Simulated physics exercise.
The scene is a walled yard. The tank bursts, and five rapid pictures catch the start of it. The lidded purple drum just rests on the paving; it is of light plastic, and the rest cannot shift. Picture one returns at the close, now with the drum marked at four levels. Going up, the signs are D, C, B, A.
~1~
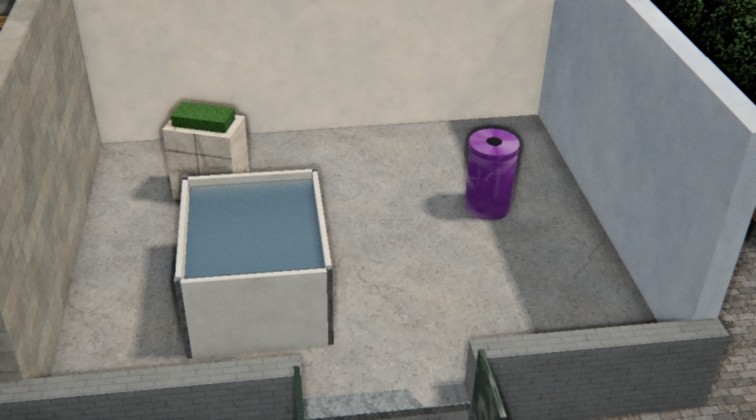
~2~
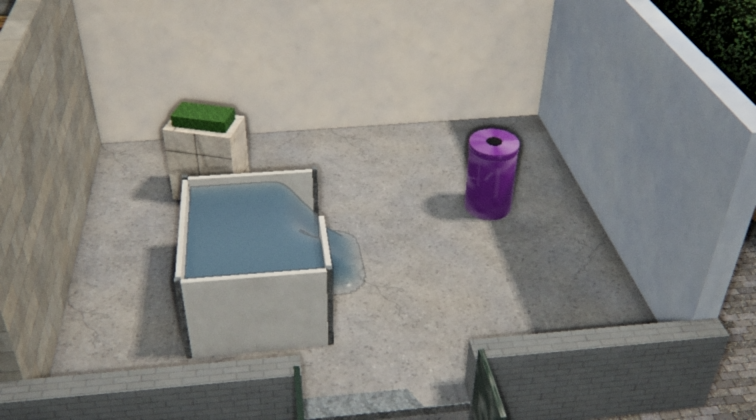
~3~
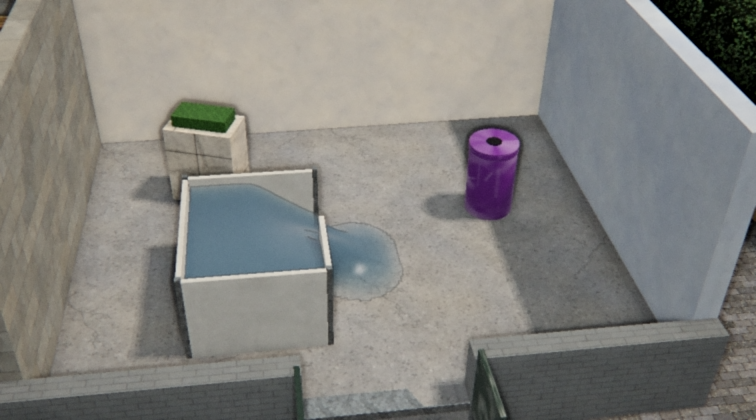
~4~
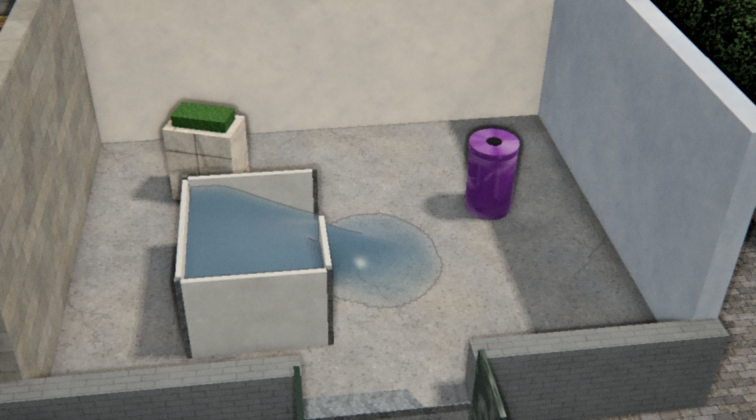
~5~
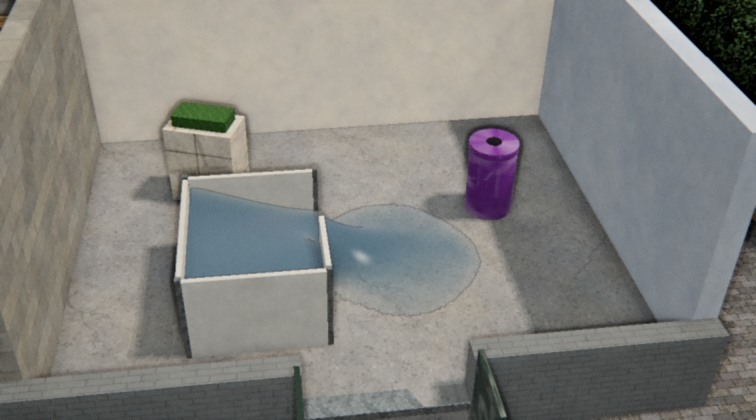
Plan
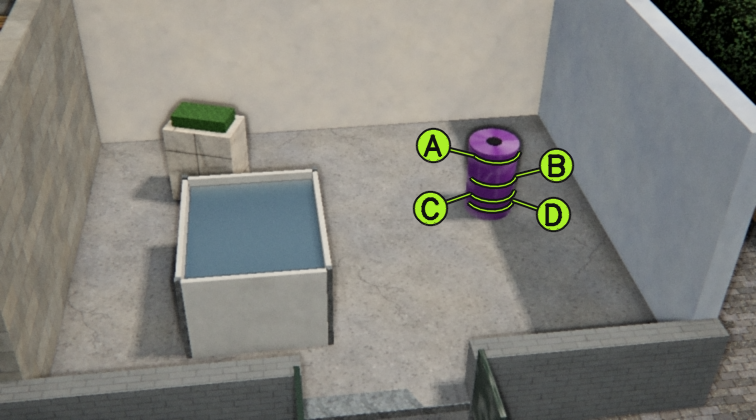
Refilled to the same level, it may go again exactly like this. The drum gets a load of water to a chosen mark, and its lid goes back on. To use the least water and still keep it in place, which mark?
I would pick mark B.
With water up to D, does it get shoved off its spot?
Yes, that goes wrong.
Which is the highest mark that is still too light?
C it is.
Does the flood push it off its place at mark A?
No.
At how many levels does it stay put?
Two of them.
On the marked copy, A at (500, 163); B at (498, 186); C at (496, 201); D at (495, 211); from the bottom up D, C, B, A.
With A, it does not move.
With B, it does not move.
With C, it is pushed about half its own width away.
With D, it is pushed about twice its own width away.
